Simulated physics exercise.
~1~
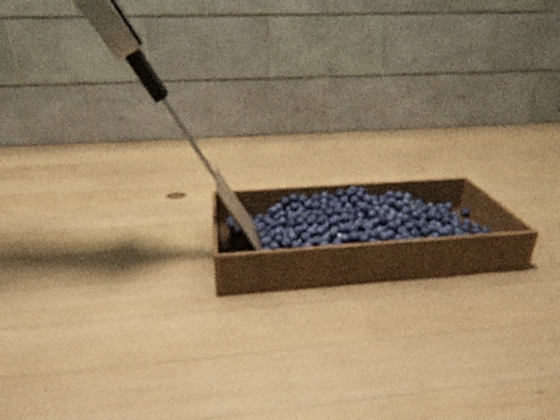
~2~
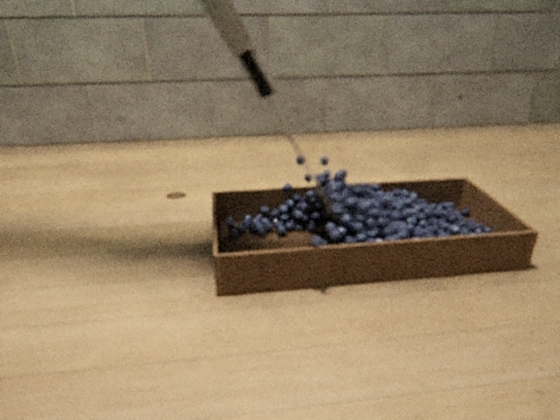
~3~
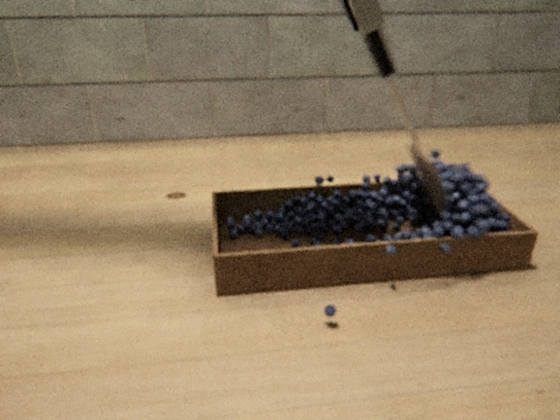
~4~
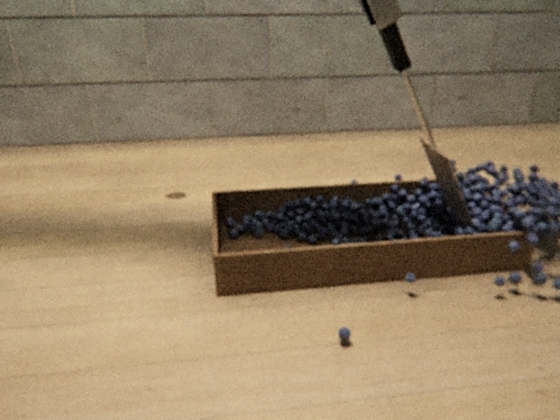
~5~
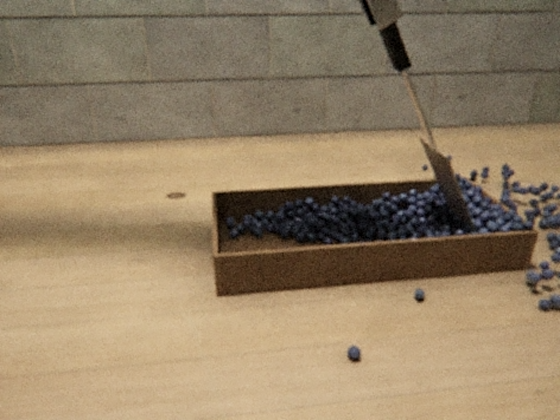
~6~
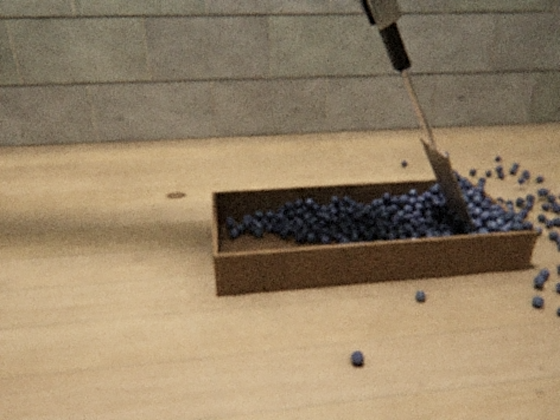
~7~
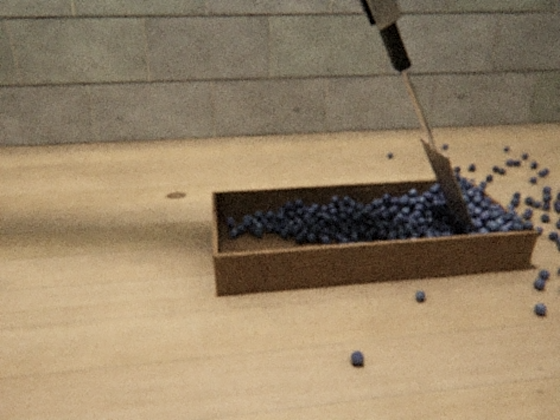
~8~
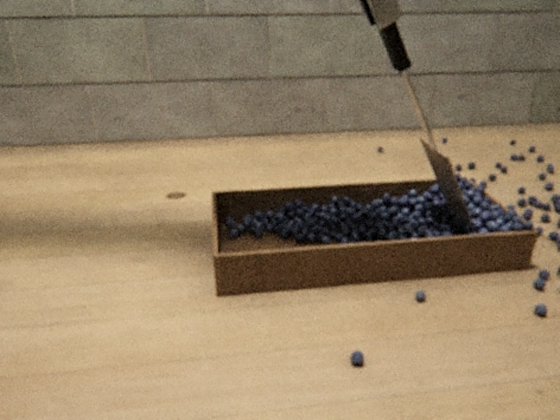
On a wooden table by a grey block wall, a robot-held turner swept right through a brown trough of dark blue beads, heaping them up until many spilled over the right end, then stopped, leaving beads scattered around the trough.
